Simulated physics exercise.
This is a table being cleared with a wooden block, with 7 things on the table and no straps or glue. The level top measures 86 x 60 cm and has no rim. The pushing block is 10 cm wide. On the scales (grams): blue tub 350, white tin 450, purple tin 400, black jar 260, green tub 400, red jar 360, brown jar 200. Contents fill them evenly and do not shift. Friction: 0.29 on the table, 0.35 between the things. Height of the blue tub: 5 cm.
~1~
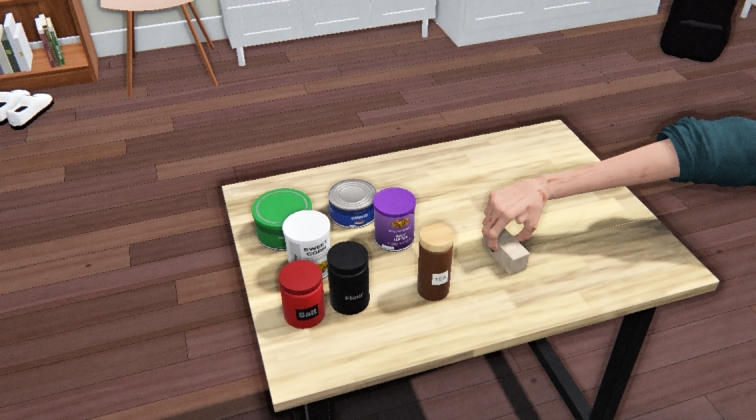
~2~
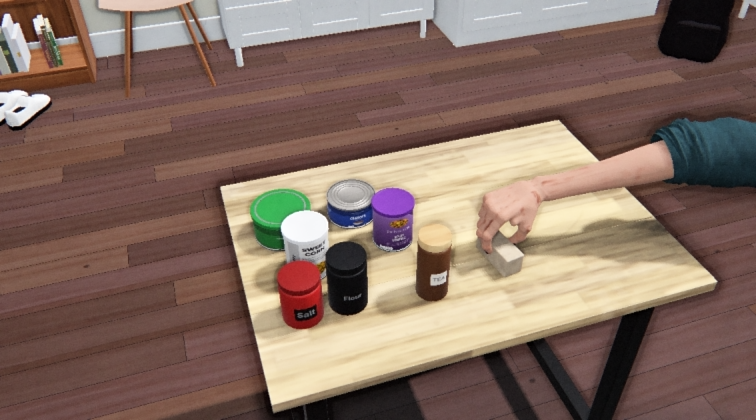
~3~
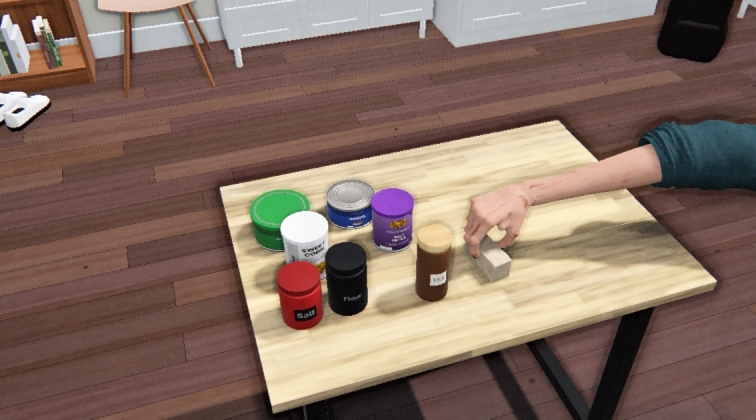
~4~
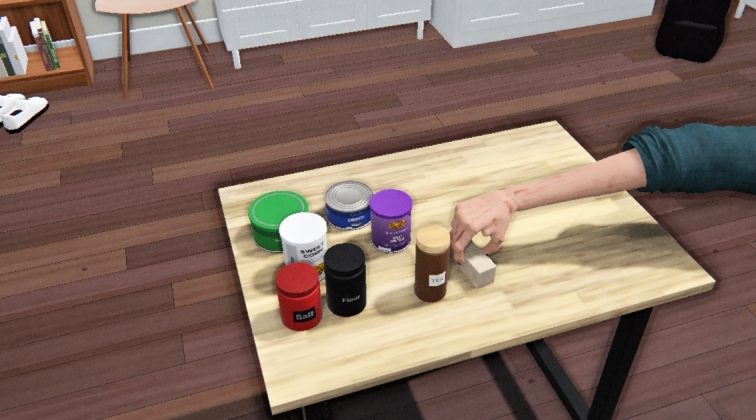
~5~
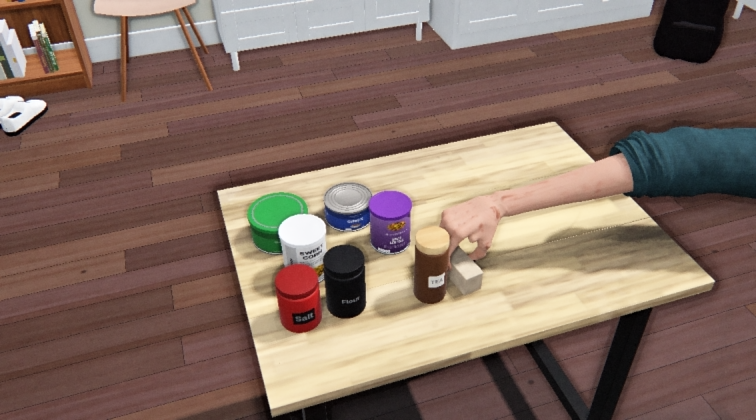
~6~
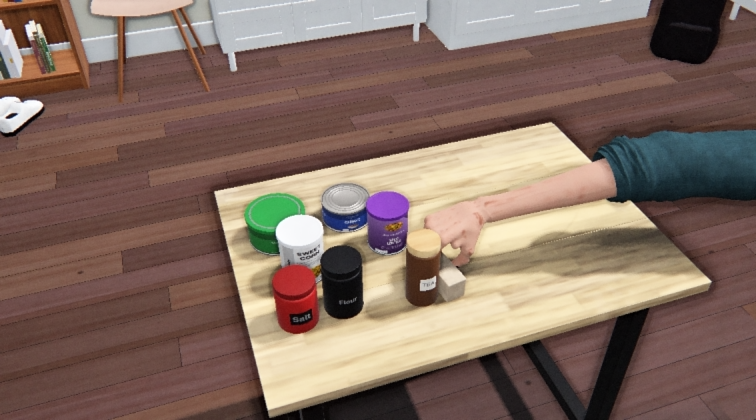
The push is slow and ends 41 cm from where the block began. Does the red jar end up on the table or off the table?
The red jar falls off the table.
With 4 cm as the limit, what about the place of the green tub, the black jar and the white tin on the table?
The green tub holds its spot; the black jar leaves its spot; the white tin holds its spot.
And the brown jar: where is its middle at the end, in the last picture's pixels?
Near (281, 332).
Then, 0.60 s past the last view, block slid 25 cm; brown jar shifted 13 cm.
Then, 1.10 s past the last view, block slid 35 cm; red jar shifted 8 cm near (255, 314); brown jar shifted 23 cm; black jar shifted 9 cm.
Then, 1.40 s past the last view, block slid 41 cm; red jar now off the table; brown jar shifted 29 cm; black jar shifted 14 cm.
Then, 1.60 s past the last view, block slid 41 cm; brown jar shifted 29 cm; black jar shifted 15 cm.
Finally, off the table, red jar; not toppled but over 4 cm from the start, black jar and brown jar; the other 4 still in place (within 4 cm).
